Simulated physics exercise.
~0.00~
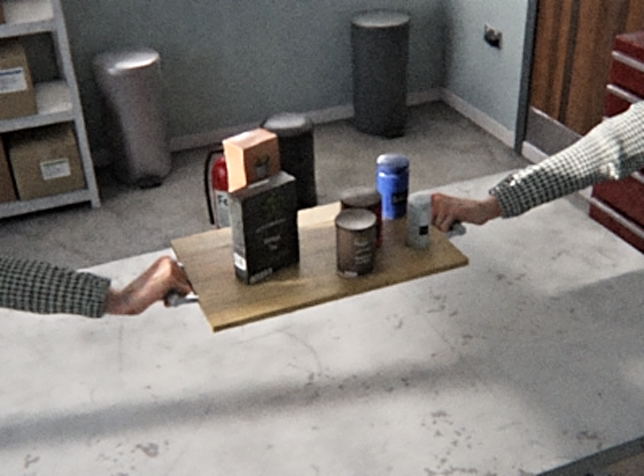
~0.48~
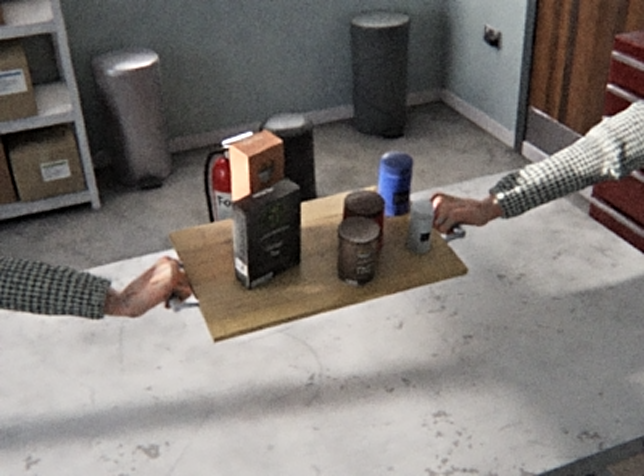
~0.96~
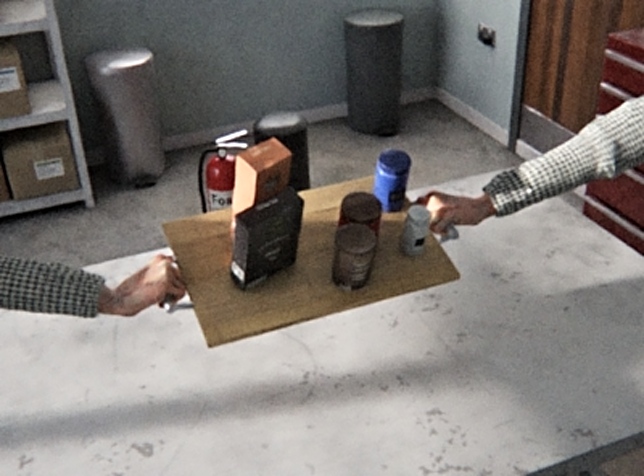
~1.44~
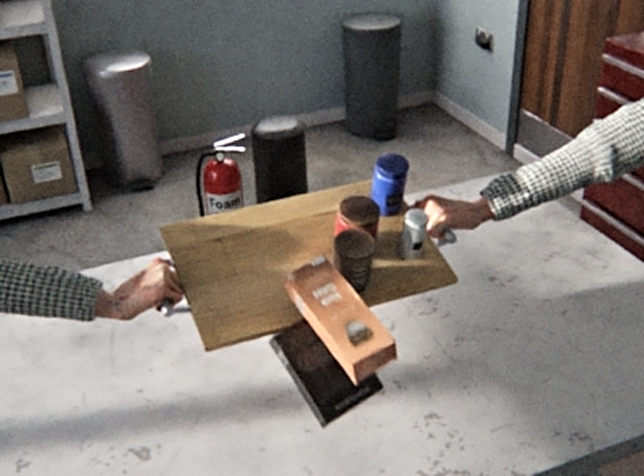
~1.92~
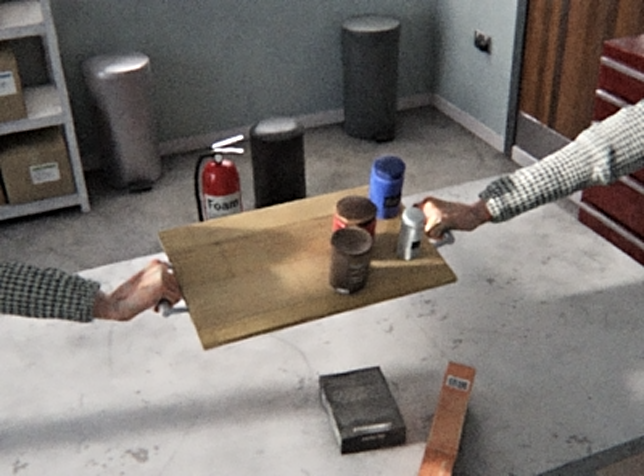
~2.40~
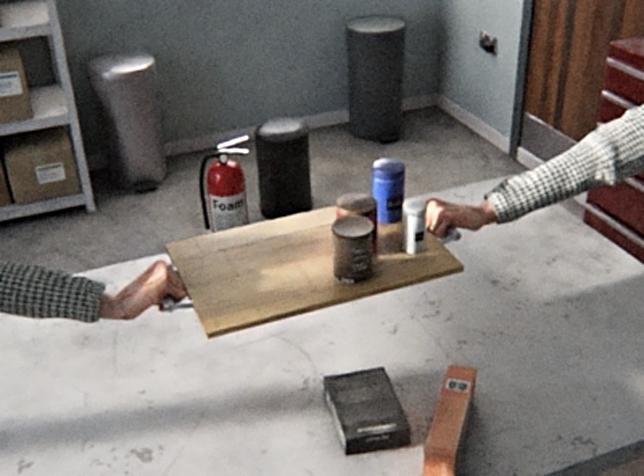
Two hands in checked knit sleeves hold a rimless wooden tray by its ends above a pale, worn tabletop, seen from slightly above in a room with bins, shelved boxes and a red fire extinguisher. An orange carton and a black packet stand toward the left, with brown and red containers near the middle and a blue jar and small whitish shaker at right. The tray tips toward the viewer, and the carton and packet topple off its near edge. They land on the table below, while the tray levels again with the other four still upright on it.
